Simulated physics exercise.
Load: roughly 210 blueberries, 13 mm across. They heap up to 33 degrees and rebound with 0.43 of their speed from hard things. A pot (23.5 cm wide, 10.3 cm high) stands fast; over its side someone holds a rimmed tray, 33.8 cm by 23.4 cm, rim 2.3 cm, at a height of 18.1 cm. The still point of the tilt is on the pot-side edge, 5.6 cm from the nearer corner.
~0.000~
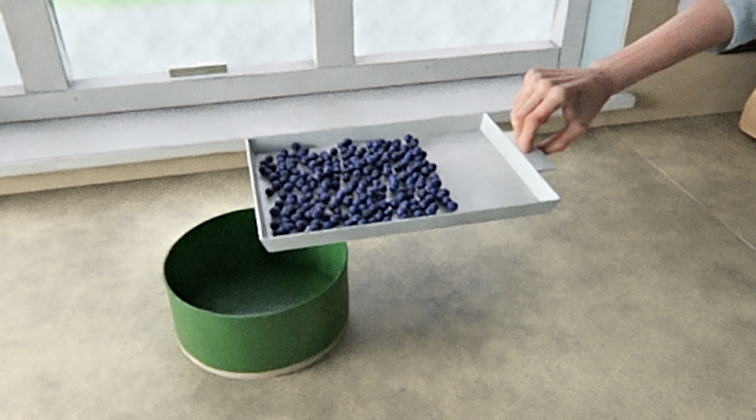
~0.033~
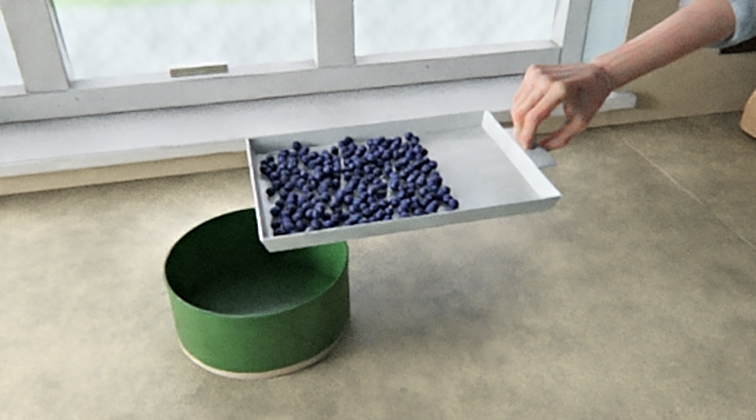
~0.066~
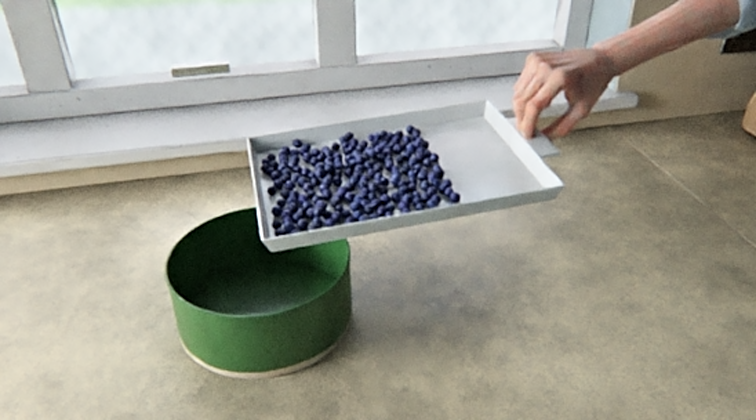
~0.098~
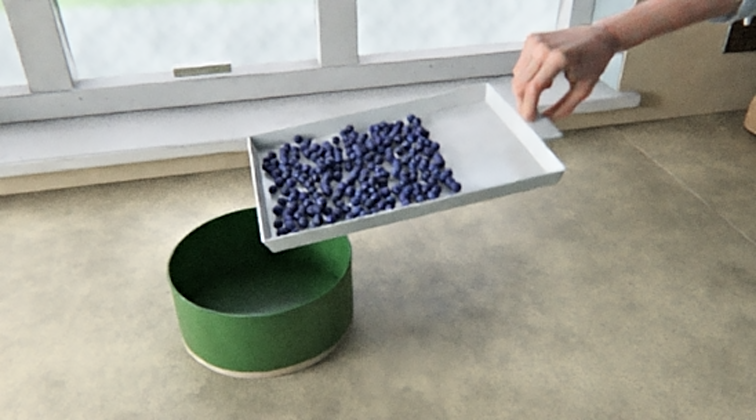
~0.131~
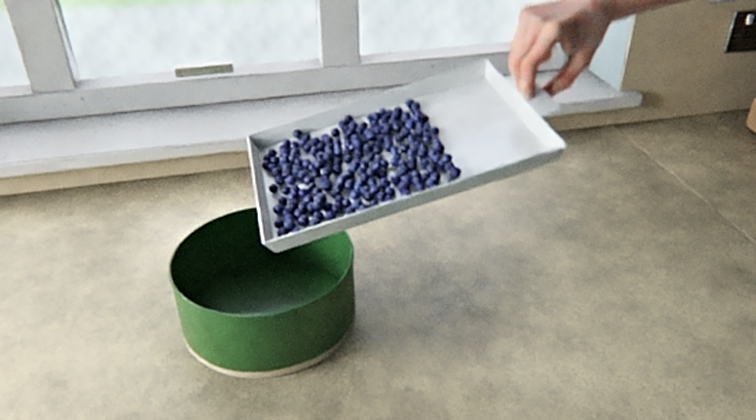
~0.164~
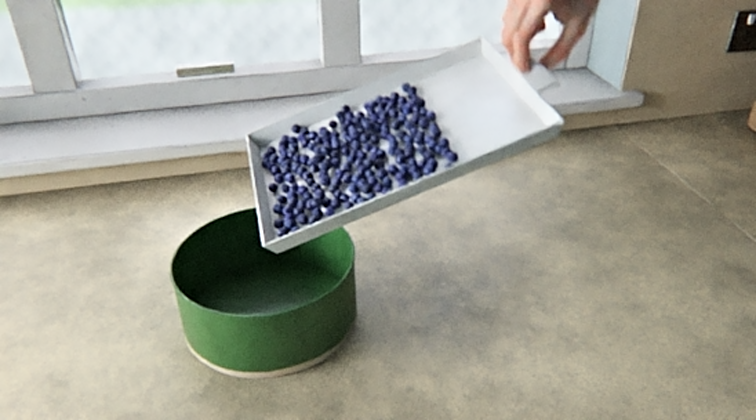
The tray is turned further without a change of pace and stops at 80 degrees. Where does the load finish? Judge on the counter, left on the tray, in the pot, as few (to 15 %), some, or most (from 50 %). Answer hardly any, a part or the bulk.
Counter a part, tray hardly any, pot the bulk.
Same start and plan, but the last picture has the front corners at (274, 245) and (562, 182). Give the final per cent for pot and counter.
Pot 20, counter 75.
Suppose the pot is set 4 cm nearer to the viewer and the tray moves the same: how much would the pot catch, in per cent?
It would be near 75 per cent.
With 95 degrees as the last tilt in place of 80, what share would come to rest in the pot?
It would be near 70 per cent.
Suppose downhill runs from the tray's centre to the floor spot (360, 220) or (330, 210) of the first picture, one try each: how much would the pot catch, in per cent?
Some 30 and 50 per cent.
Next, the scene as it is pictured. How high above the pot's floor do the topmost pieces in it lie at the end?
Roughly 3.0 cm.
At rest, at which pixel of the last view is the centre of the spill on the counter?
Around (131, 397).
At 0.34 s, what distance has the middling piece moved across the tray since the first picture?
Roughly 2 cm.
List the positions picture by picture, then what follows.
Tray tilt 0 degrees, front corners at (267, 235) and (552, 197); middle of the pieces at (356, 182); pot at (256, 255), in the first picture.
Tray tilt 1 degrees, front corners at (268, 235) and (553, 193); middle of the pieces at (357, 181), in the second picture.
Tray tilt 3 degrees, front corners at (269, 235) and (556, 183), lowest corner left front; middle of the pieces at (358, 177), in the third picture.
Tray tilt 7 degrees, front corners at (269, 236) and (558, 167), lowest corner left front; middle of the pieces at (359, 170), in the fourth picture.
Tray tilt 13 degrees, front corners at (269, 237) and (557, 144), lowest corner left front; middle of the pieces at (358, 162), in the fifth picture.
Tray tilt 19 degrees, front corners at (269, 239) and (554, 120), lowest corner left front; middle of the pieces at (356, 153); pot at (264, 254). The tray's pace is about 180 degrees a second, in the sixth picture.
Then, at 0.34 s, tilt 51 degrees; the tray holds 100 %, the pot 0 %.
After 0.46 s, tilt 73 degrees; the tray holds 100 %, the pot 0 %.
Then, at 0.71 s, tilt 80 degrees; the tray holds 20 %, the pot 40 %.
By 1.8 s all is still; counter 25 %, tray 5 %, pot 70 %.
